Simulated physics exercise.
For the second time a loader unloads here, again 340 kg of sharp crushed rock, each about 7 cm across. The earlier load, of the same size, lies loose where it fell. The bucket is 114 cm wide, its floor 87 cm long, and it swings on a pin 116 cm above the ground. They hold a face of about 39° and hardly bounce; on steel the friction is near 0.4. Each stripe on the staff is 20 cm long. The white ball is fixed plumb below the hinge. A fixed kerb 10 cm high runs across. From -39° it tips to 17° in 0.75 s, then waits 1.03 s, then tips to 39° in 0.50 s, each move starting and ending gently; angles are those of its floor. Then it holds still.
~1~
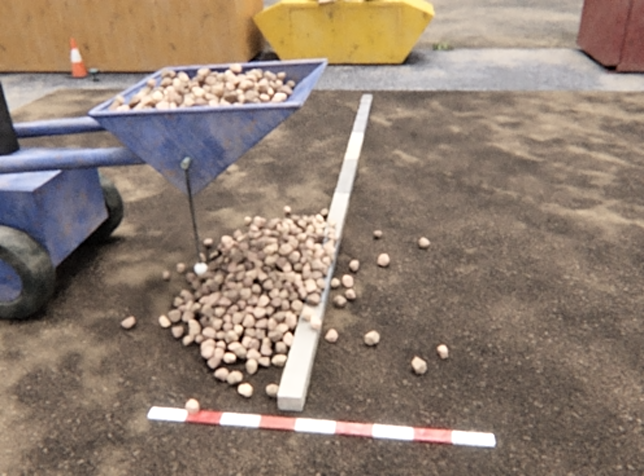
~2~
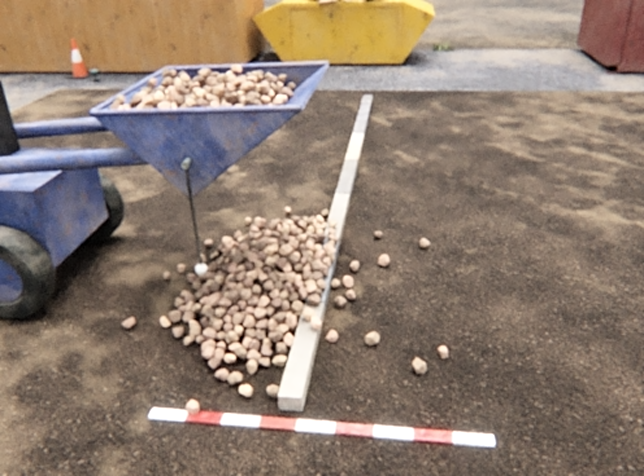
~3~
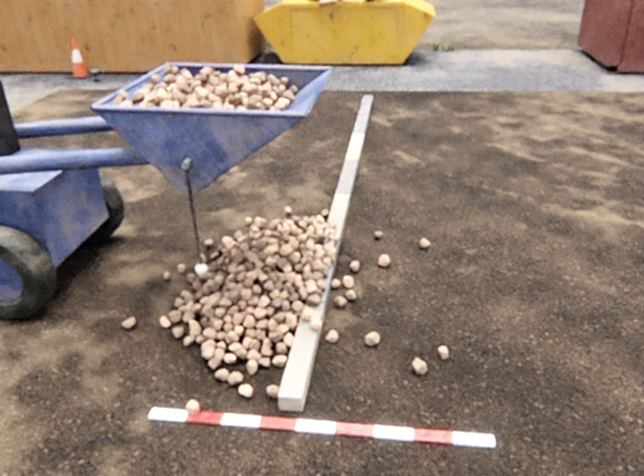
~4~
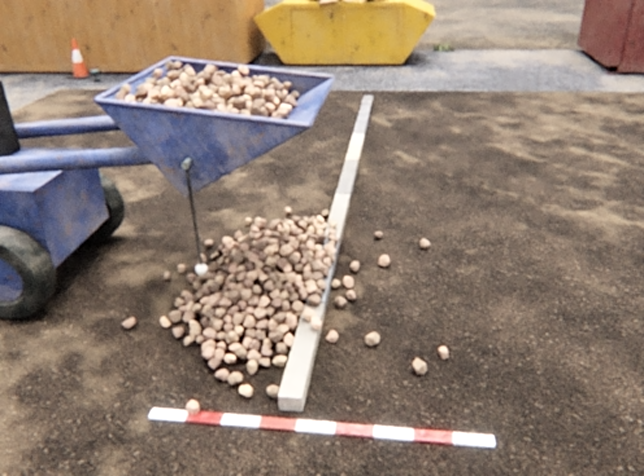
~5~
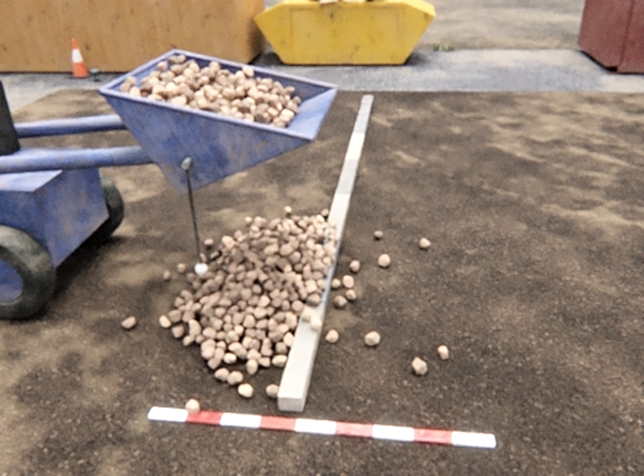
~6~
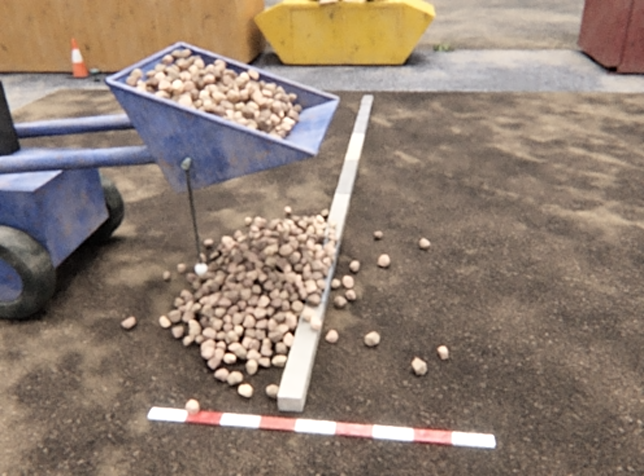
The clip shows a blue loader's bucket full of stones tilting gradually, its right lip lowering and its left edge rising, while the stones stay inside and the pile beside the pale kerb below remains still.
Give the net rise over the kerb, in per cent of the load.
Some 84 per cent is added.
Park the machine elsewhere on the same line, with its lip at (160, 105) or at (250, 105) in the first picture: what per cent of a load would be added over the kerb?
About 0 and 45 per cent.
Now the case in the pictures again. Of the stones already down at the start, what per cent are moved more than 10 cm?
About 0 per cent.
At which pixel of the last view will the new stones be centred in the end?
Around (356, 275).
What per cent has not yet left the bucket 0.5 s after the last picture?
Roughly 100 per cent is still inside.
Then, 0.2 s after the last picture the floor is at 8°; in per cent of one load, 100 in the bucket, 98 on this side of the kerb, 2 over the kerb; the foremost stones are at (389, 289).
Then, 0.5 s after the last picture the floor is at 17°; in per cent of one load, 100 in the bucket, 98 on this side of the kerb, 2 over the kerb; the foremost stones are at (389, 289).
Then, 2.4 s after the last picture the floor is at 39°; in per cent of one load, 9 in the bucket, 125 on this side of the kerb, 65 over the kerb; the foremost stones are at (490, 320).
Then, 5.0 s after the last picture the floor is at 39°; in per cent of one load, 0 in the bucket, 114 on this side of the kerb, 86 over the kerb; the foremost stones are at (493, 315). Net gain over the kerb, 84.
